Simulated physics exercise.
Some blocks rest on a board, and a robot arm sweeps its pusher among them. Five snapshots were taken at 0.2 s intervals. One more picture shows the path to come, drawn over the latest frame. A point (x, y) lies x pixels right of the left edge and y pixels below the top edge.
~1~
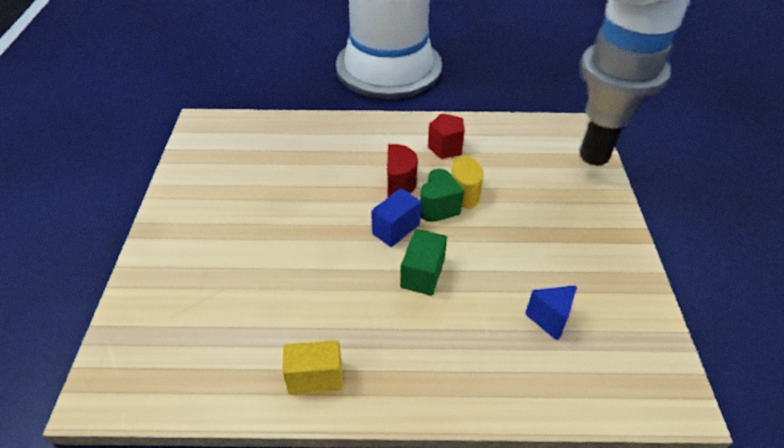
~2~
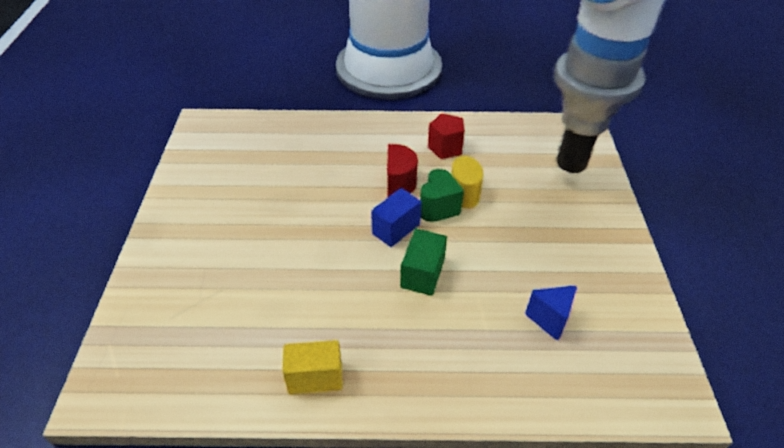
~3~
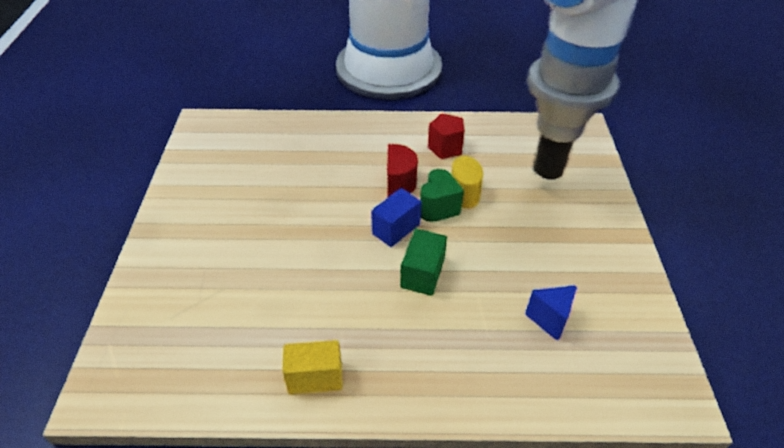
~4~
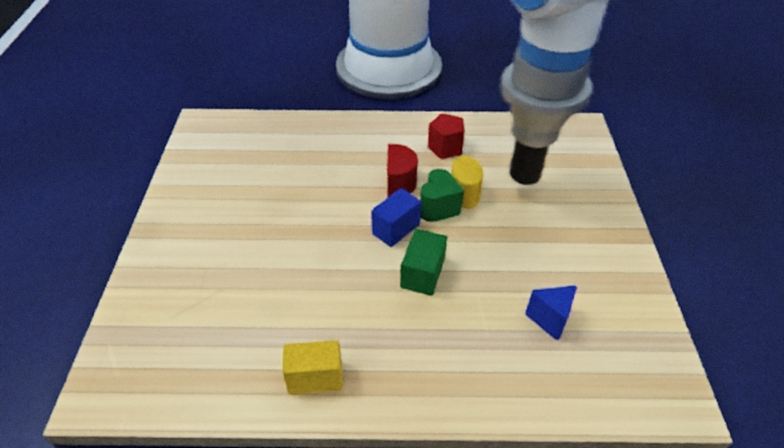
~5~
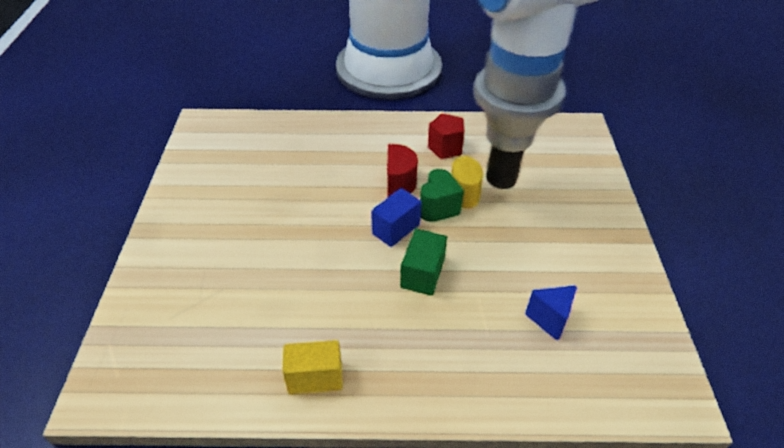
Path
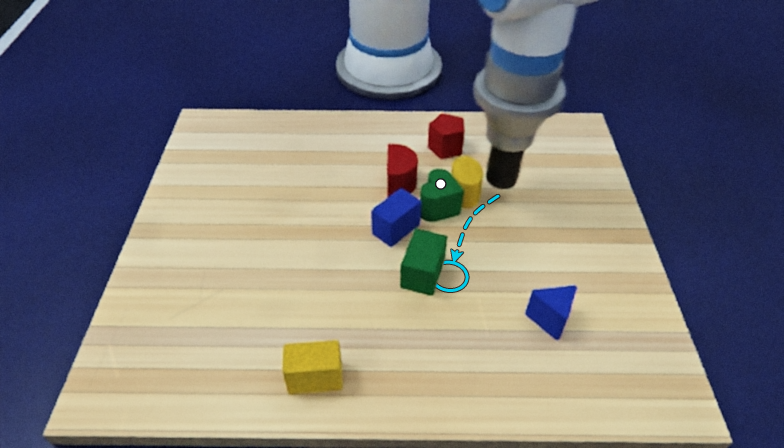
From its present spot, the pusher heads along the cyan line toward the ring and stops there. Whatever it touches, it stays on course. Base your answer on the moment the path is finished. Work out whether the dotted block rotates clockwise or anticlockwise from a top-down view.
From above, the dotted block will be seen to turn anti-clockwise.
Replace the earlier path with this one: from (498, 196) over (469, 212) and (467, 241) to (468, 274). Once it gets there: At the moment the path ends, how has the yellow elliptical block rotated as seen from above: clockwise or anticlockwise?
That block twists clockwise.
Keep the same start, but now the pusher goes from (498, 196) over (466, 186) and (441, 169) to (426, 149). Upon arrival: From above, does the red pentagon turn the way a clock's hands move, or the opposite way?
Clockwise, from overhead.
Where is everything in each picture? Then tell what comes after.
In the first picture, pusher's lower end at (594, 157); blue rectangular block at (396, 205); green rectangular block at (425, 249); green heart at (441, 184); yellow elliptical block at (468, 169).
In the second picture, pusher at (571, 164); blocks still.
In the third picture, pusher at (548, 170); blocks still.
In the fourth picture, pusher at (525, 175); blocks still.
In the fifth picture, pusher at (501, 179); blue rectangular block at (396, 205); green rectangular block at (425, 249); green heart at (441, 184); yellow elliptical block at (468, 169).
Drawn move, from (498, 196) through (473, 216) and (459, 244) to (449, 276); the dot is on the green heart.
What follows on the original path. One third of the way, pusher at (475, 200); blue rectangular block at (391, 207); green heart at (424, 185), turned 20° anticlockwise; yellow elliptical block at (456, 171), turned 35° clockwise.
Two thirds of the way, pusher at (462, 228); blue rectangular block at (391, 207); green heart at (424, 185), turned 20° anticlockwise; yellow elliptical block at (456, 171), turned 35° clockwise.
At the end, pusher at (451, 260); blue rectangular block at (391, 207); green rectangular block at (407, 264), turned 30° clockwise; green heart at (424, 185), turned 20° anticlockwise; yellow elliptical block at (456, 171), turned 35° clockwise.
